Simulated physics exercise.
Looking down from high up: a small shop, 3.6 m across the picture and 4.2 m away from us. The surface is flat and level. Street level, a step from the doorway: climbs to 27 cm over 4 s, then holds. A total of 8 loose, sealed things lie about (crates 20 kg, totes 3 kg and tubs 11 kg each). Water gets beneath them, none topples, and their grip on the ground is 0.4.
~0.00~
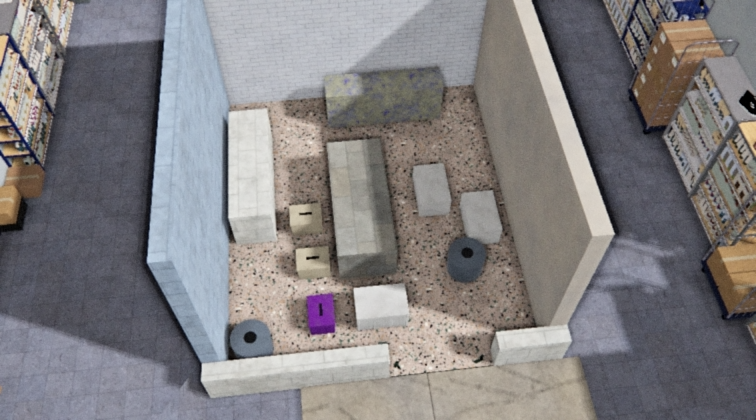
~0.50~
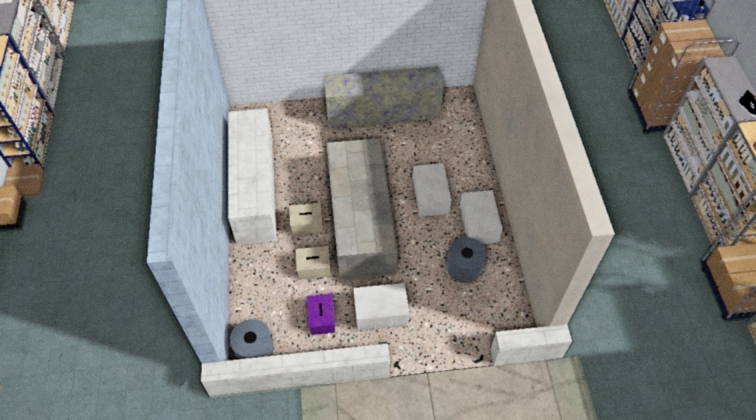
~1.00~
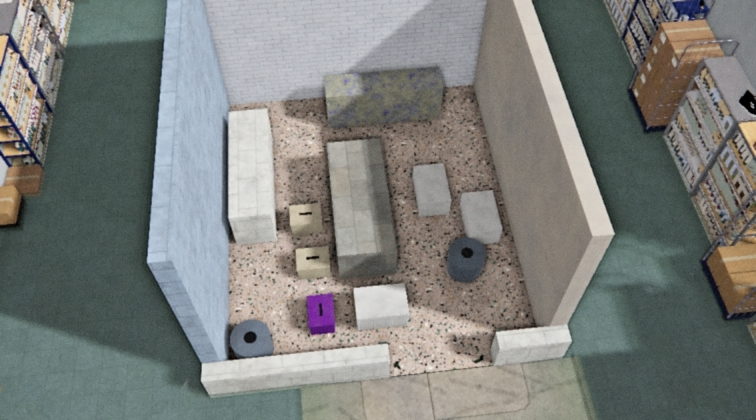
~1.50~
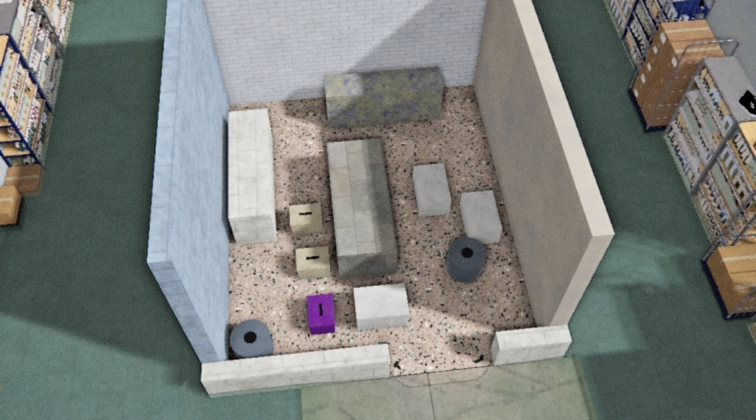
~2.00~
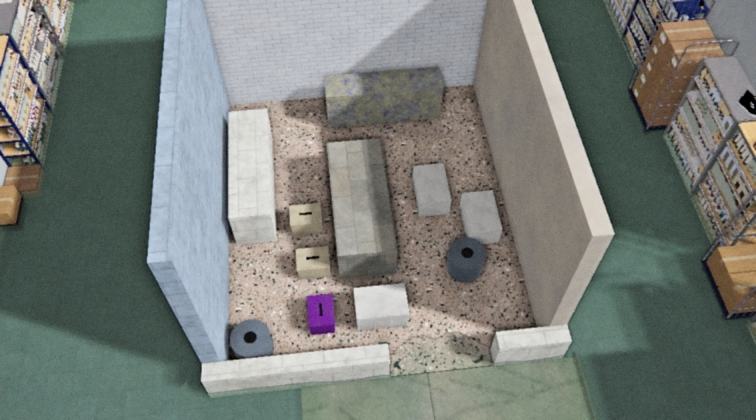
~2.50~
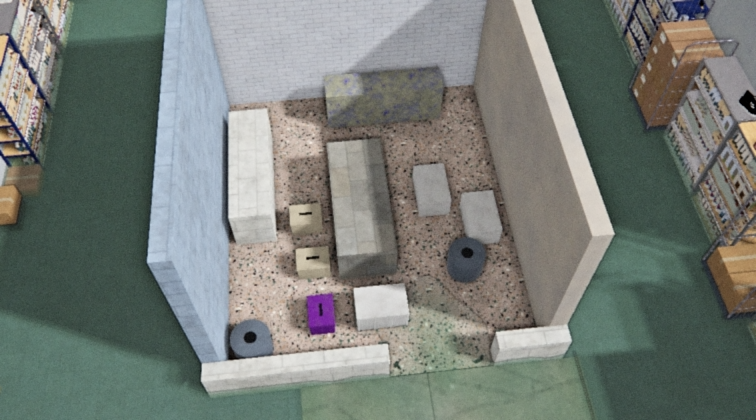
A small walled shop, seen from above, held blocks, bins and a purple box that all stayed put while greenish water covered the floor outside, then crept thinly in through the front doorway.
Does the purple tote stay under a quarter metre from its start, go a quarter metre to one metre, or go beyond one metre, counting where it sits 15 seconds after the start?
Result: A modest shift.
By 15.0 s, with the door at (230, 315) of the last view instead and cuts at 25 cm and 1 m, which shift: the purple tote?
That would leave the purple tote a long way off.
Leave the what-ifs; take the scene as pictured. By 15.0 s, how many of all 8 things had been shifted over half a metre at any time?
I make it 8.
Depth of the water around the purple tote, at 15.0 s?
19 cm or so.
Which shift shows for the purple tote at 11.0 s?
About 80 cm.
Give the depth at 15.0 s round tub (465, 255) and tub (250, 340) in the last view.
Some 22 cm at the first, some 21 cm at the second.
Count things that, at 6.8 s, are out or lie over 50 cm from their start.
5 in all.
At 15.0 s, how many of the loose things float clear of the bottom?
The count is 8.
After 3.5 s the purple tote is near (321, 310), 0.0 m from its start, aground; 0 afloat.
After 6.8 s the purple tote is near (237, 287), 1.0 m from its start, afloat; 5 afloat.
After 11.0 s the purple tote is near (253, 343), 0.9 m from its start, afloat; 8 afloat.
After 15.0 s the purple tote is near (280, 281), 0.6 m from its start, afloat; 8 afloat.
